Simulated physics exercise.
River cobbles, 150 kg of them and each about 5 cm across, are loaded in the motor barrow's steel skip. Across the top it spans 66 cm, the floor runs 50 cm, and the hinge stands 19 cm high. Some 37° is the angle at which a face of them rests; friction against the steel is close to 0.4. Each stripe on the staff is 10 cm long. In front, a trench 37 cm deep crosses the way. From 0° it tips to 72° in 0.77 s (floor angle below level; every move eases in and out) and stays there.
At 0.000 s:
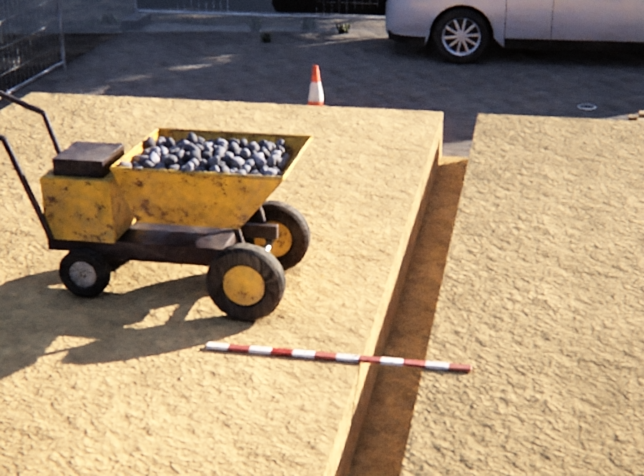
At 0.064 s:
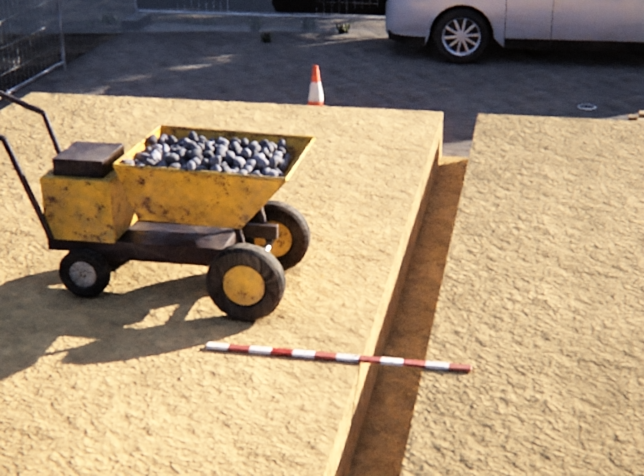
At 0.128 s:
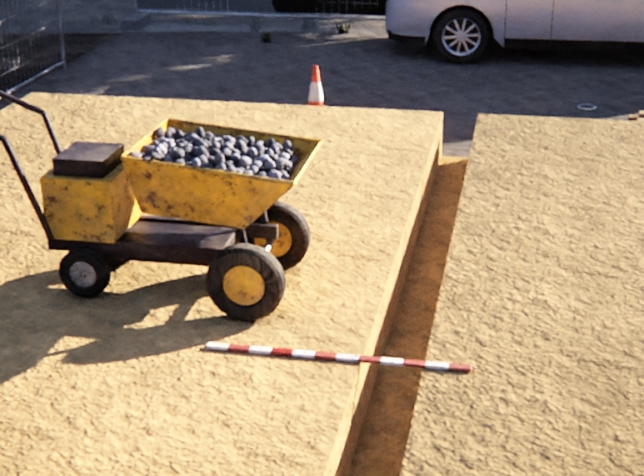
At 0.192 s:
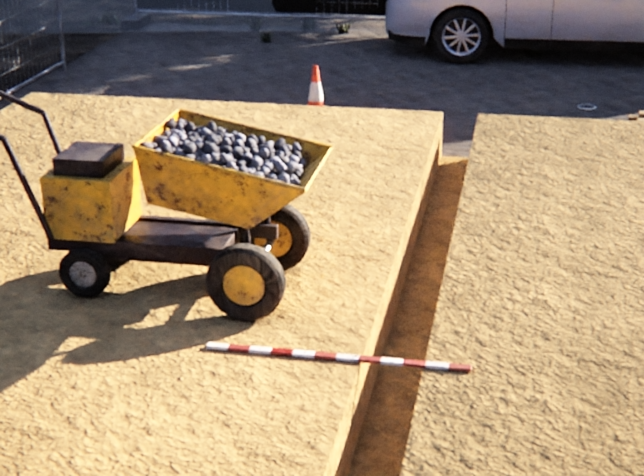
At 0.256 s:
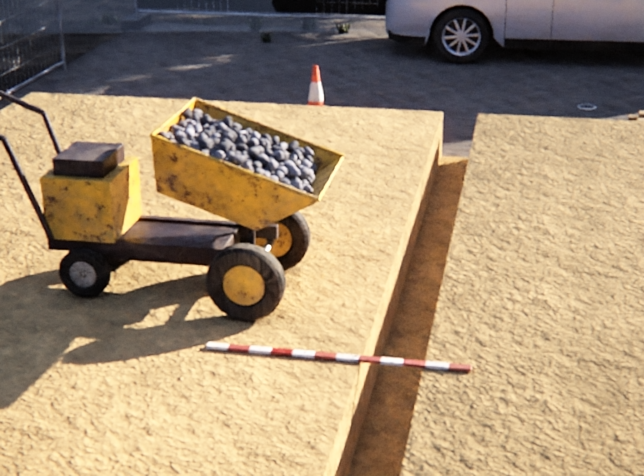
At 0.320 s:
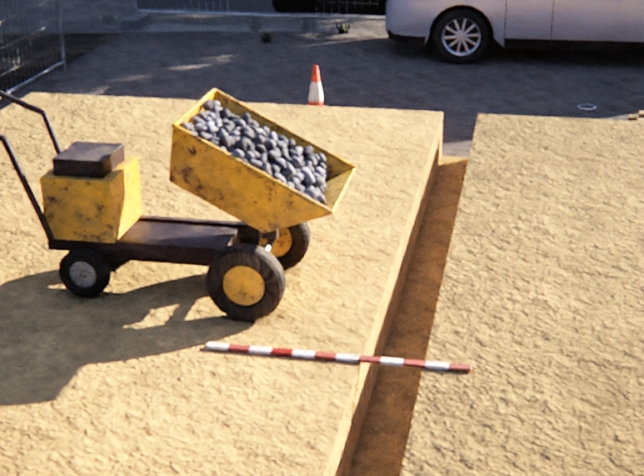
A yellow motor barrow's skip of grey cobbles tilts steadily down to the right beside a trench.
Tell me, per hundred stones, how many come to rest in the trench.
78 per hundred.
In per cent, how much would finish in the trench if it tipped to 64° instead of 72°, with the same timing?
Some 75% would finish there.
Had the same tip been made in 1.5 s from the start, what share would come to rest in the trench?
90 %.
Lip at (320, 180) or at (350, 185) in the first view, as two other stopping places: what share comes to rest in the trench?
First place roughly 35%, second roughly 10%.
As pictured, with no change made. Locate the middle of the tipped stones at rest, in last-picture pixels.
About (417, 346).
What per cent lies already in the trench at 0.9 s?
Some 35 per cent of the load by that point.
After 0.6 s the floor is at 61°; 100 % in the skip; the foremost stones are at (374, 235).
After 0.9 s the floor is at 72°; 57 % in the skip, 37 % in the trench, 7 % past the trench; the foremost stones are at (458, 319).
After 1.2 s the floor is at 72°; 16 % in the skip, 62 % in the trench, 22 % past the trench; the foremost stones are at (620, 315).
After 3.2 s the floor is at 72°; 0 % in the skip, 78 % in the trench, 22 % past the trench; the foremost stones are past the picture's edge.
